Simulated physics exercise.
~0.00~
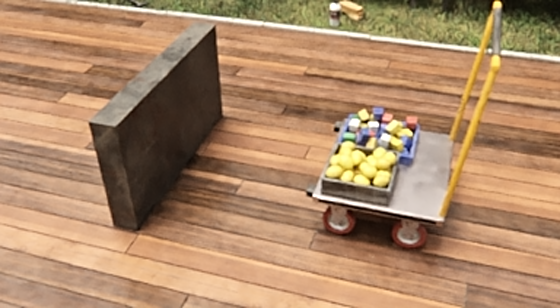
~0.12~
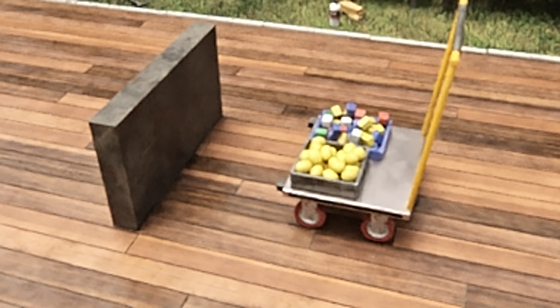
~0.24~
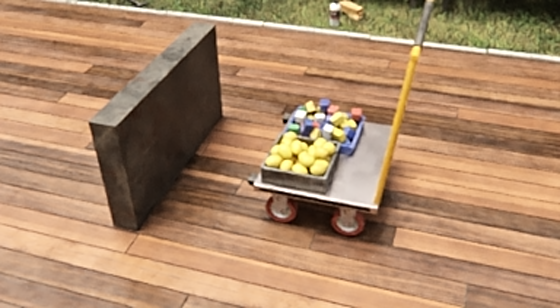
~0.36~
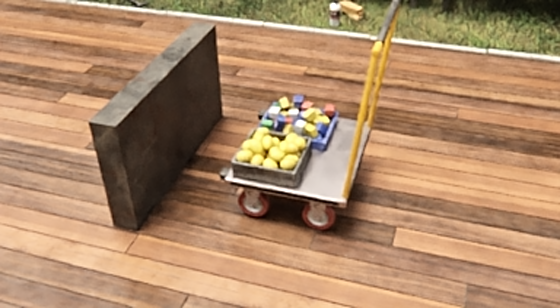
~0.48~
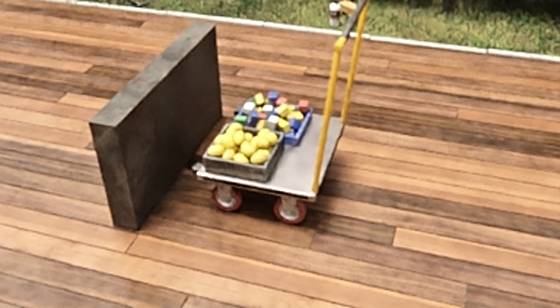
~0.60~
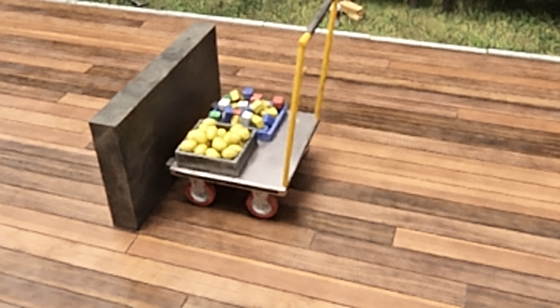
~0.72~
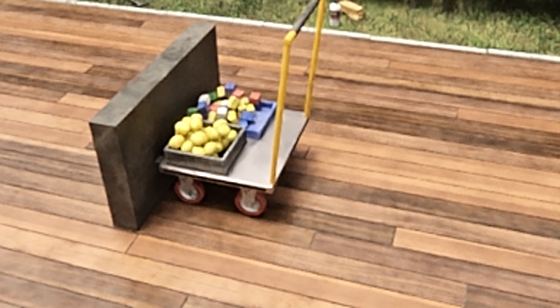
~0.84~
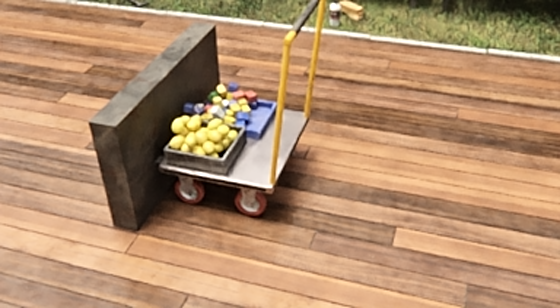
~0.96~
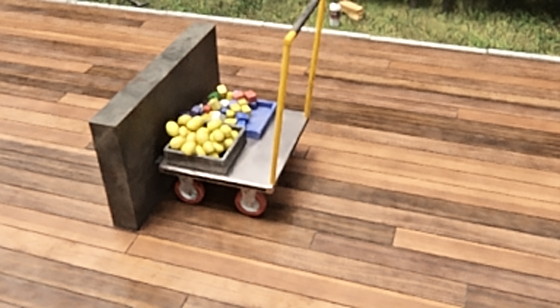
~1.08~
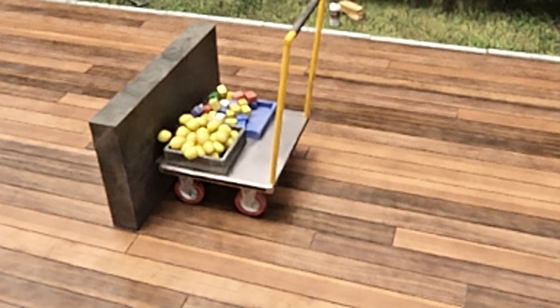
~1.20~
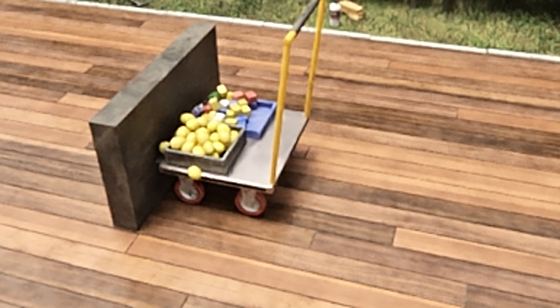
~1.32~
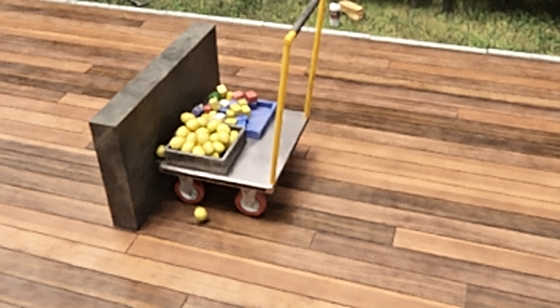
In this clip, a platform trolley carrying a dark crate of lemons and a blue crate of colourful toy bricks rolls left across wooden decking and stops against a wall; the loads shift forward, and one lemon drops, ending up on the deck beside the trolley.
